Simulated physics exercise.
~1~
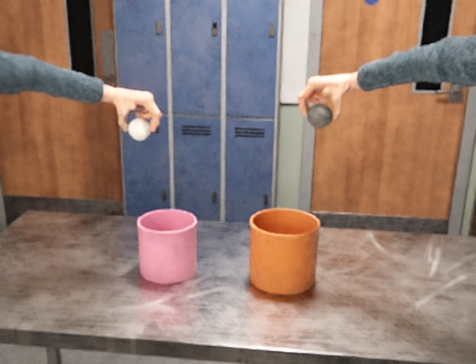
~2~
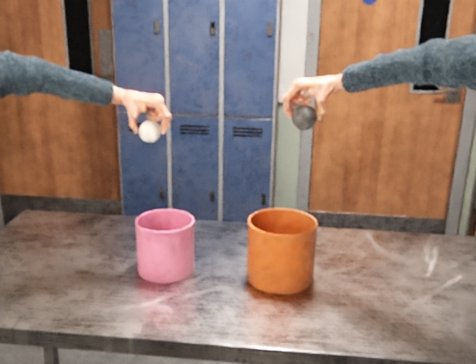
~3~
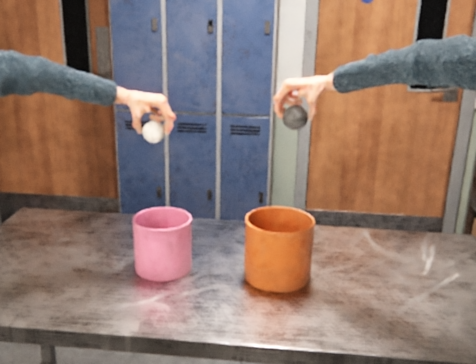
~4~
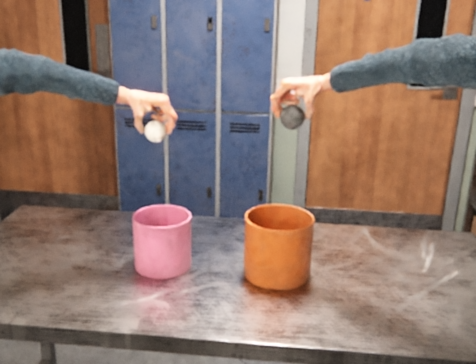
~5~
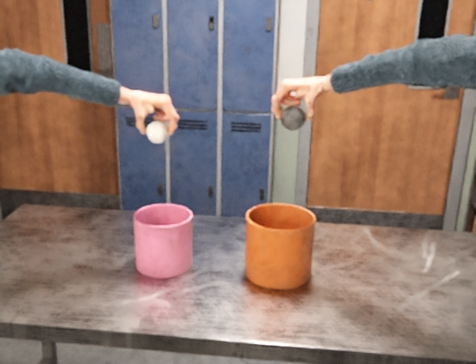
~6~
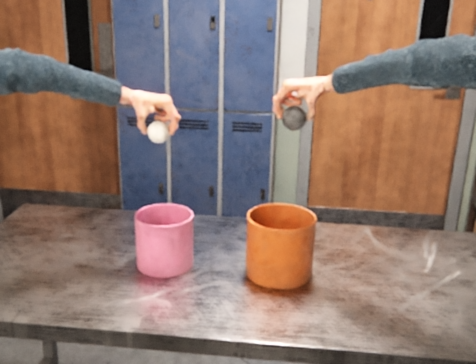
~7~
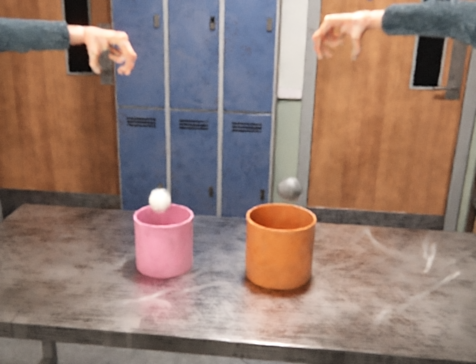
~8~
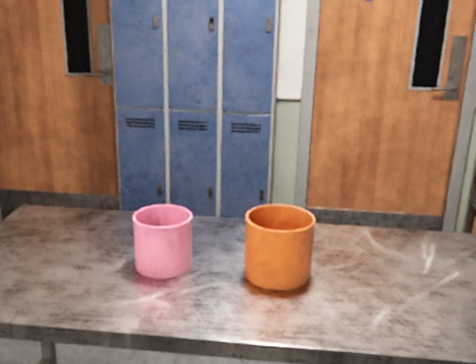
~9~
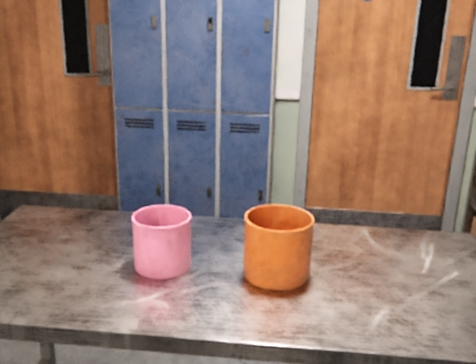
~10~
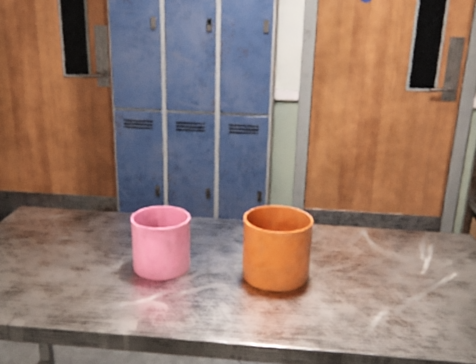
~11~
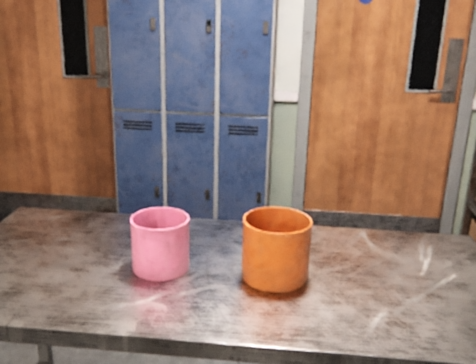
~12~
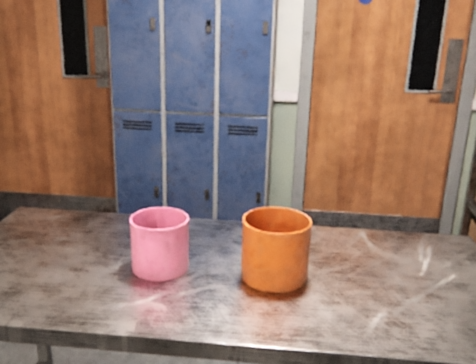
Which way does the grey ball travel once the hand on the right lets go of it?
The grey ball moves down, toward the orange container below it.
